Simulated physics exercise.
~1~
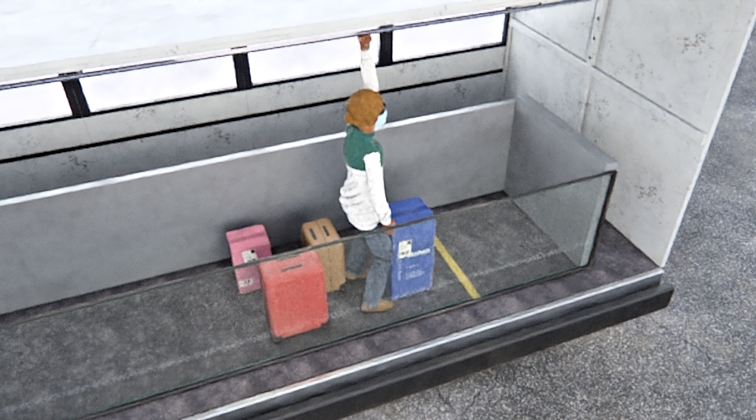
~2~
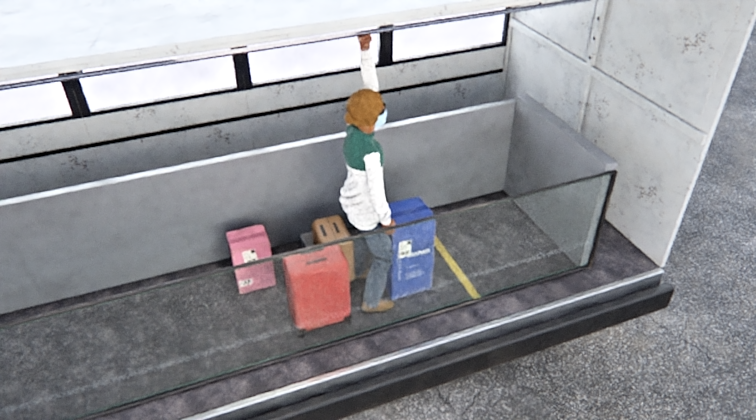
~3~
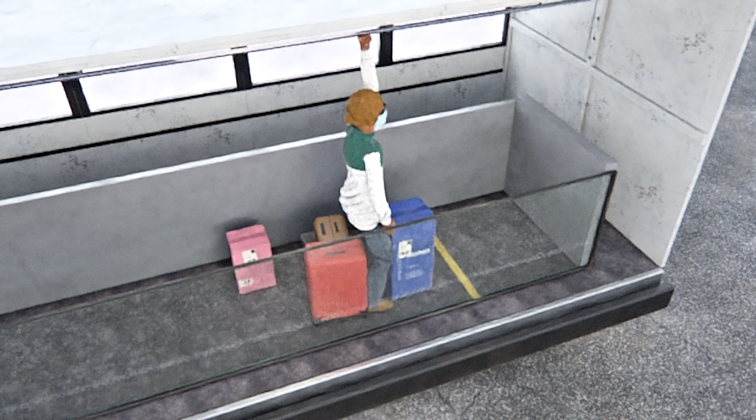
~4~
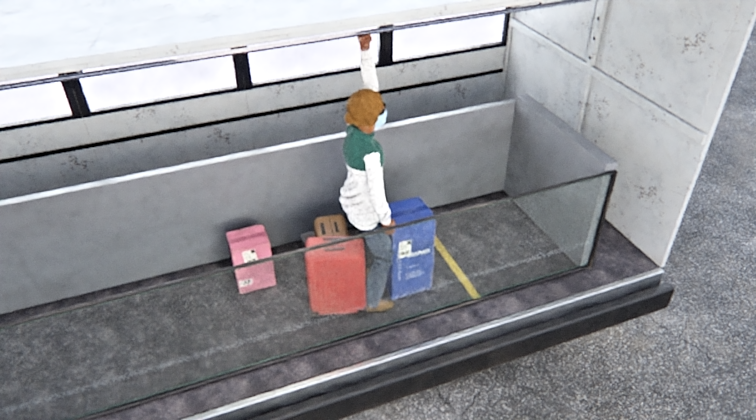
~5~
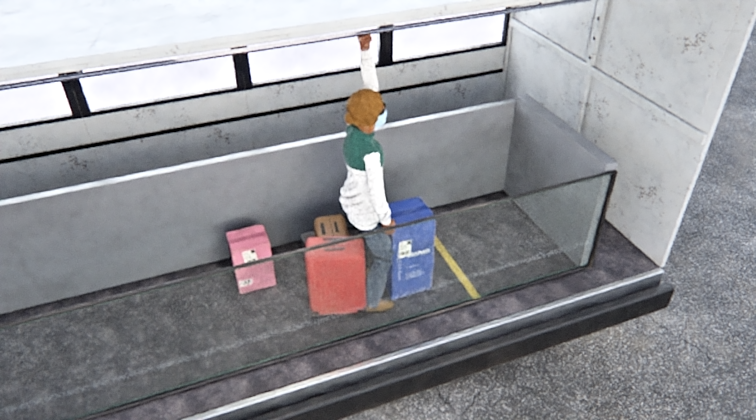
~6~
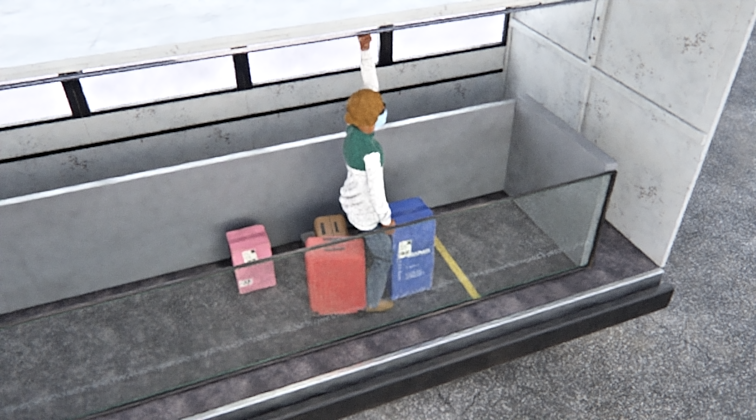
The clip shows a traveller standing with one arm raised in a tram bay as an upright red case slides right and a smaller brown one shifts slightly; both settle beside the traveller, left of the yellow line, while the blue bag and pink pack stay put.
